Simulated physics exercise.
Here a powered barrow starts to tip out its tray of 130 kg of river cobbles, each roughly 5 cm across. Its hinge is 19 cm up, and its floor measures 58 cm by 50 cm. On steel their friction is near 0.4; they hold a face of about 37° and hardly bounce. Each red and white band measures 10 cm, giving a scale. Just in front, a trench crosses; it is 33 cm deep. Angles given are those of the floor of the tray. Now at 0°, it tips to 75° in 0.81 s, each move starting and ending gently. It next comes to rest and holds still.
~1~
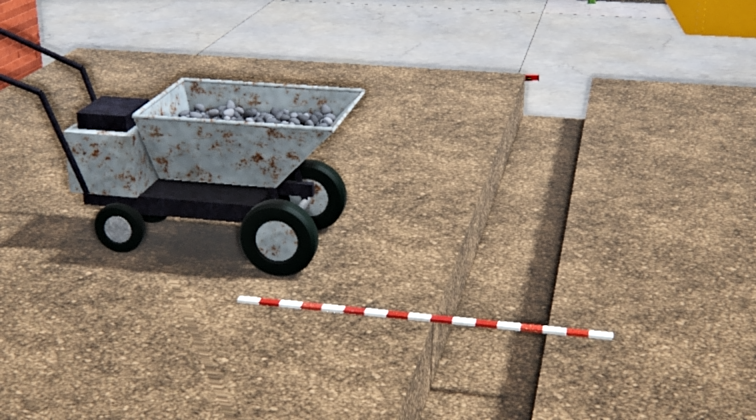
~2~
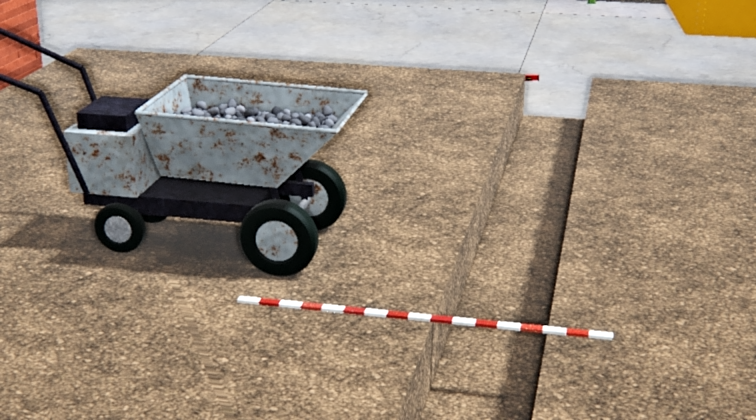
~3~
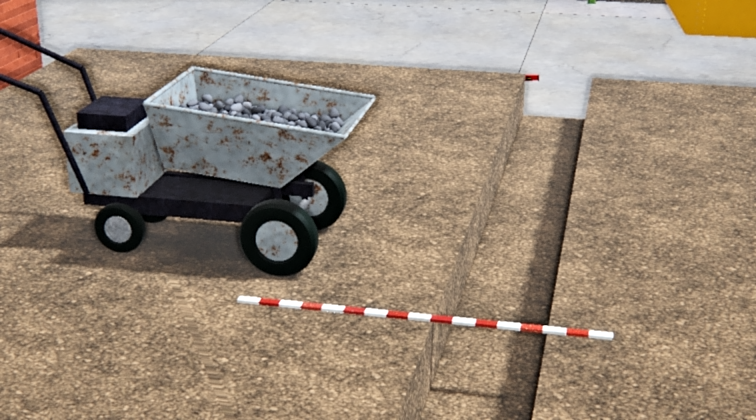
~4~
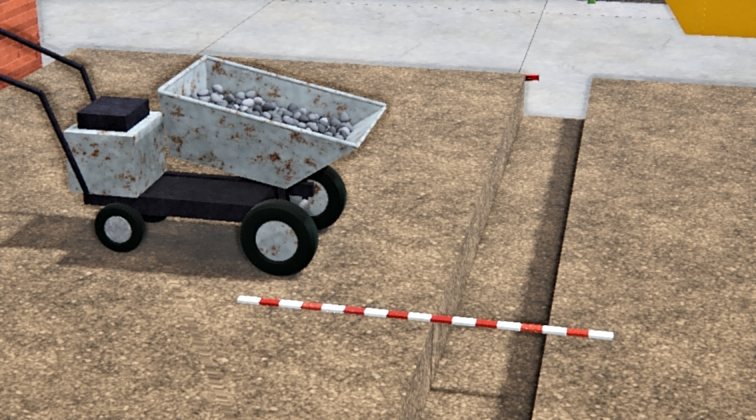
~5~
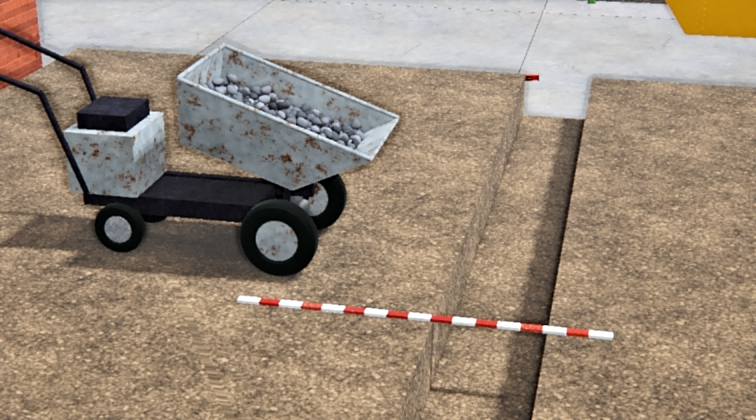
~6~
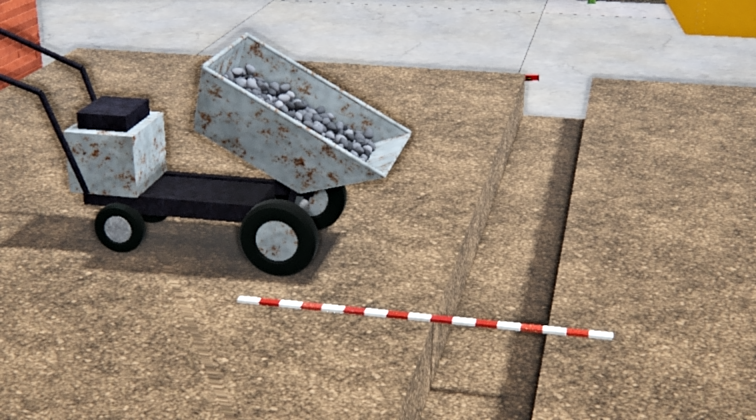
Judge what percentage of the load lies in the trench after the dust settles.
About 69 %.
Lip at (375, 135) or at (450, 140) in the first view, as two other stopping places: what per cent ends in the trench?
I'd say some 100 per cent and some 45 per cent.
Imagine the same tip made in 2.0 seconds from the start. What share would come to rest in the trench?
60 per cent.
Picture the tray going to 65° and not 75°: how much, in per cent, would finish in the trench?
Then close to 90 per cent.
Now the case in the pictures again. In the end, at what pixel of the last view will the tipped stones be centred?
Roughly (507, 320), I'd say.
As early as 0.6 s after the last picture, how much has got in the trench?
Some 20 per cent.
Then, 0.3 s after the last picture the floor is at 64°, 100 % in the tray; the foremost stones are at (407, 226).
Then, 0.6 s after the last picture the floor is at 75°, 68 % in the tray, 11 % short of the trench, 21 % in the trench; the foremost stones are at (513, 299).
Then, 0.9 s after the last picture the floor is at 75°, 24 % in the tray, 15 % short of the trench, 61 % in the trench; the foremost stones are at (562, 313).
Then, 2.9 s after the last picture the floor is at 75°, 17 % in the tray, 14 % short of the trench, 69 % in the trench; the foremost stones are at (579, 323).
